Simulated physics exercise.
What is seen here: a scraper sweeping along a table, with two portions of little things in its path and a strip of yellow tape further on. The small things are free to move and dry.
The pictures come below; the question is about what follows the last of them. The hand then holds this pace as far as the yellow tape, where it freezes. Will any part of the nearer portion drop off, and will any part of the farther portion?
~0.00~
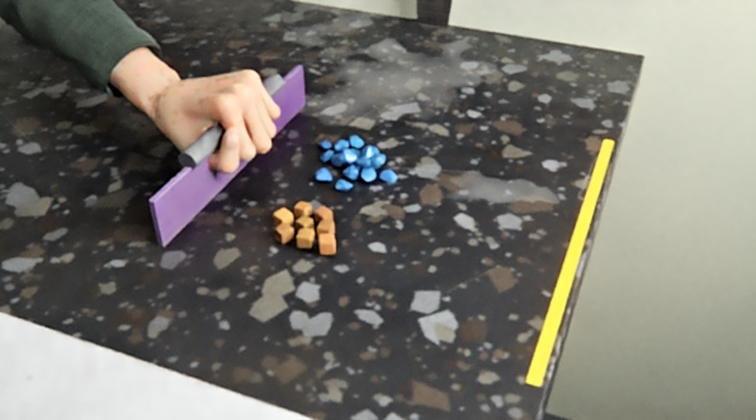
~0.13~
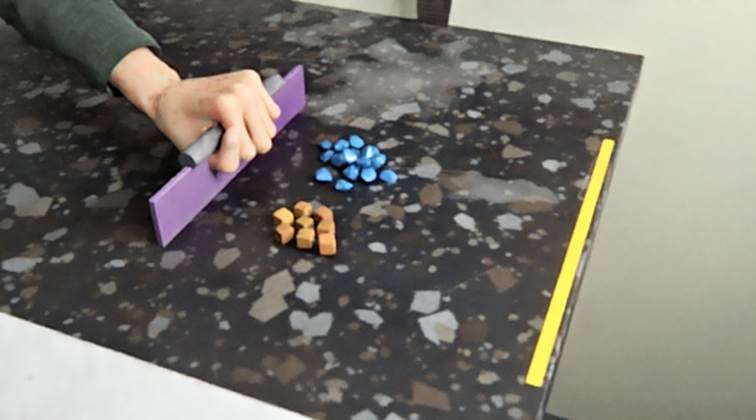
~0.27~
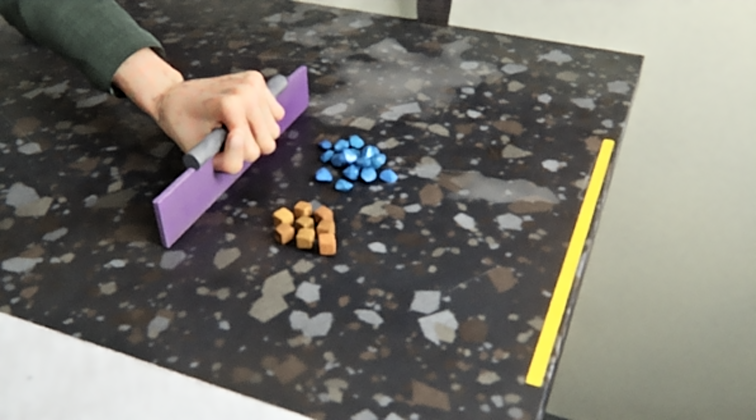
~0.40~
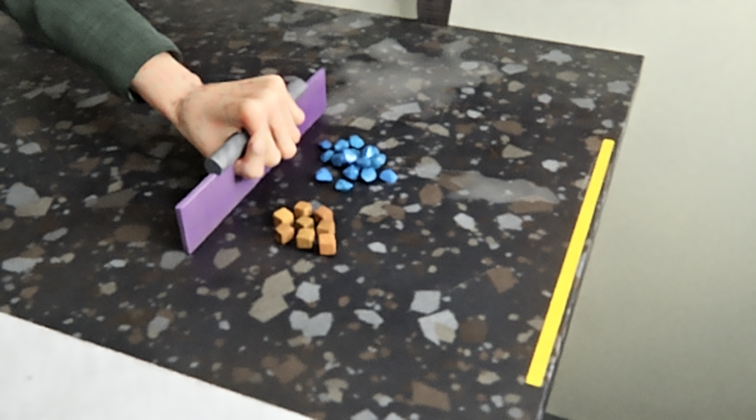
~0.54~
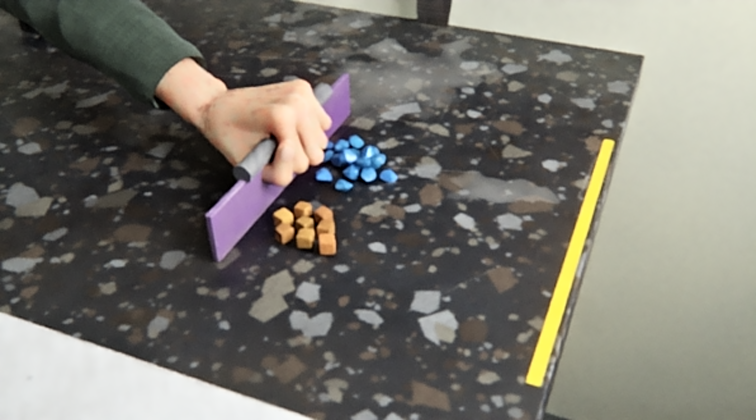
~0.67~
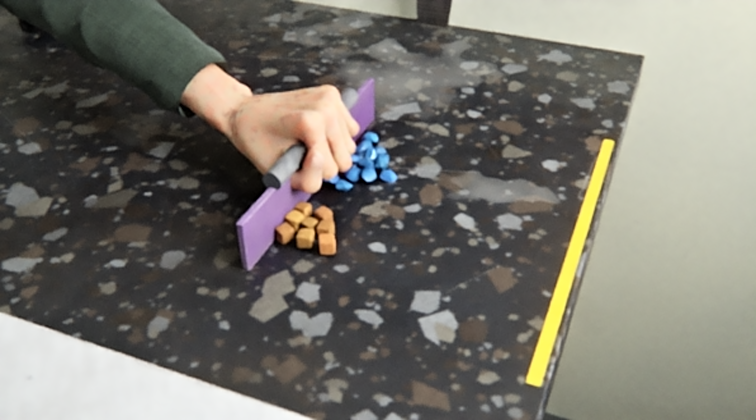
In order: The nearer portion will not stay whole up there; the farther portion will not stay whole up there.
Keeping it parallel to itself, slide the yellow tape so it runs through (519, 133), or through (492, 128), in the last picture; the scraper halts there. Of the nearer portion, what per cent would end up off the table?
First stop: 0 % off the table; second stop: 0 %.
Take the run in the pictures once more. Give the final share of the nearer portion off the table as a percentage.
Roughly 100 percent.
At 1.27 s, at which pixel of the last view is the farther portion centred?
Its middle is roughly at (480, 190) in the last frame.
After 1.27 s, scraper still moving, near (451, 170); nearer portion all on the table, its front near (466, 261); farther portion all on the table, its front near (509, 192).
After 1.89 s, scraper stopped at the yellow tape; nearer portion the whole lot over the edge; farther portion the whole lot over the edge.
In the end (2.4 s), scraper stopped at the yellow tape; nearer portion the whole lot over the edge; farther portion the whole lot over the edge.
